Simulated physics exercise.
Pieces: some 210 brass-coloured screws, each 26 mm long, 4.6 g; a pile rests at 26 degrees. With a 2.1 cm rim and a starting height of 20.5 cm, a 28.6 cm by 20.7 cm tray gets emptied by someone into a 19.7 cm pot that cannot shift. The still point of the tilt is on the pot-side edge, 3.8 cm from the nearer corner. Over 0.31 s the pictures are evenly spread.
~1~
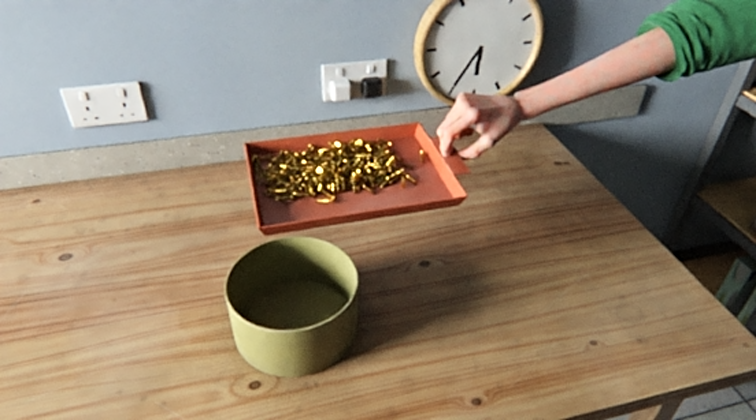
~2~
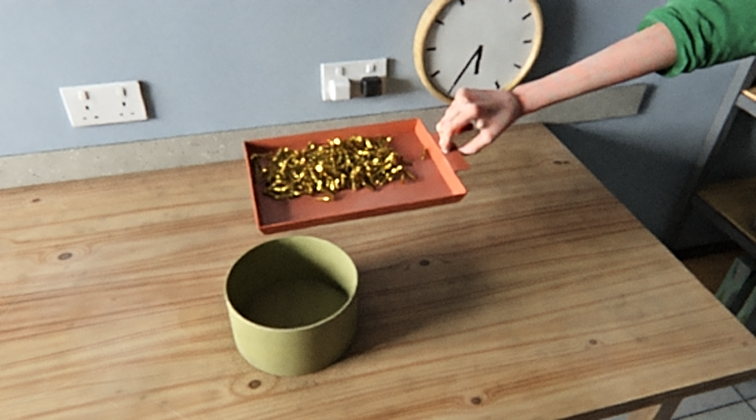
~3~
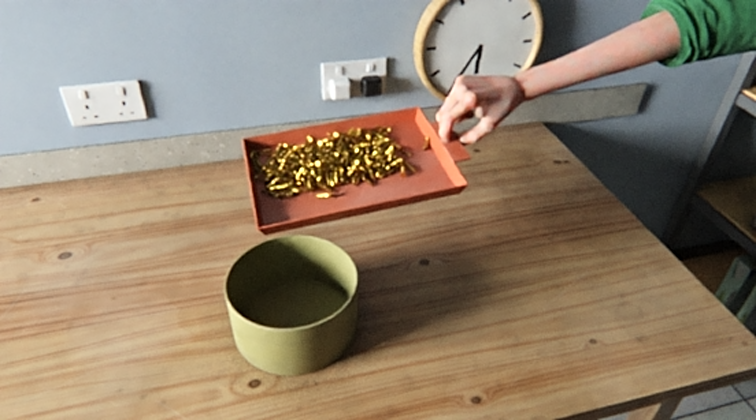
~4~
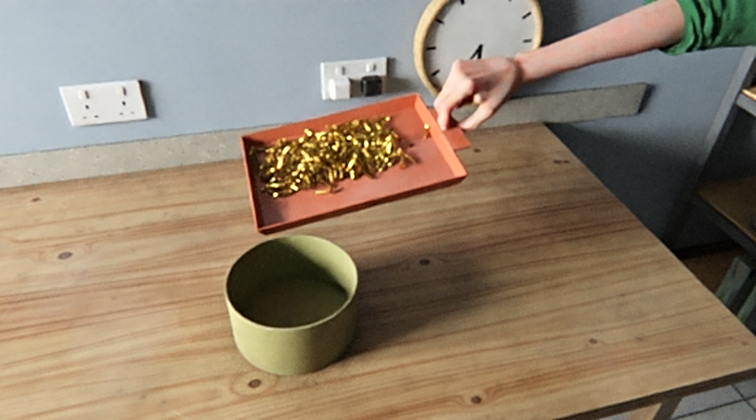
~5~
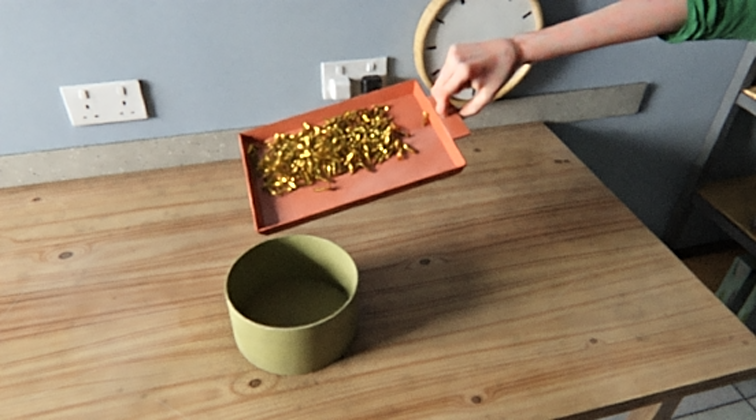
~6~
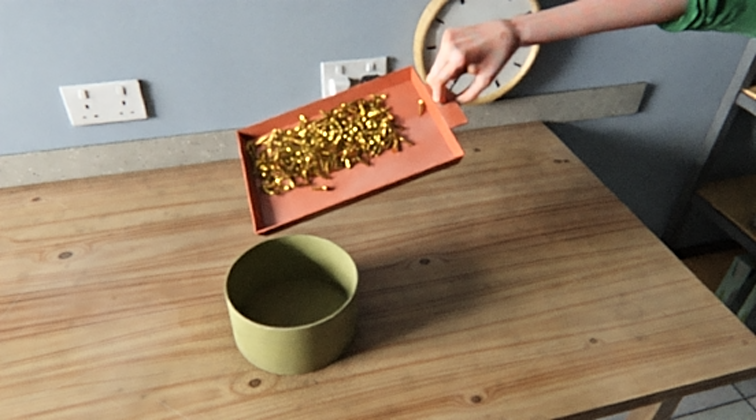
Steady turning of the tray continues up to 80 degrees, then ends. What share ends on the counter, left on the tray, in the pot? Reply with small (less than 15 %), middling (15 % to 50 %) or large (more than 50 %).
Counter - middling, tray - small, pot - large.
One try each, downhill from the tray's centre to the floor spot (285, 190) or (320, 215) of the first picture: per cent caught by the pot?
That would be close to 20 per cent, then close to 100 per cent.
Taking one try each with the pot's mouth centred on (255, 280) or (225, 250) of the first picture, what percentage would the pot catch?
Roughly 100 and 45 percent.
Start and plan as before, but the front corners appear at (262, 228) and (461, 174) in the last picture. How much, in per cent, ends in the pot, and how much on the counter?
The pot gets 100 and the counter 0.
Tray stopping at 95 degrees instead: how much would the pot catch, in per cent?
Around 65 per cent, then.
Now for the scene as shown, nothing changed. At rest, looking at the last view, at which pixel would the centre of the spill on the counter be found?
The spill's middle ends up near (204, 330).
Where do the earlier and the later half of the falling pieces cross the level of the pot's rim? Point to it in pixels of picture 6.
Roughly (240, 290) to start, and after that (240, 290).
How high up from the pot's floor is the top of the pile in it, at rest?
I'd say near 3.0 centimetres.
Then, 0.39 s after the last picture, tilt 49 degrees; the tray holds 100 %, the pot 0 %.
Then, 0.64 s after the last picture, tilt 68 degrees; the tray holds 60 %, the pot 5 %.
Then, 1.01 s after the last picture, tilt 80 degrees; the tray holds 10 %, the pot 60 %.
In the end, counter 25 %, tray 0 %, pot 75 %.
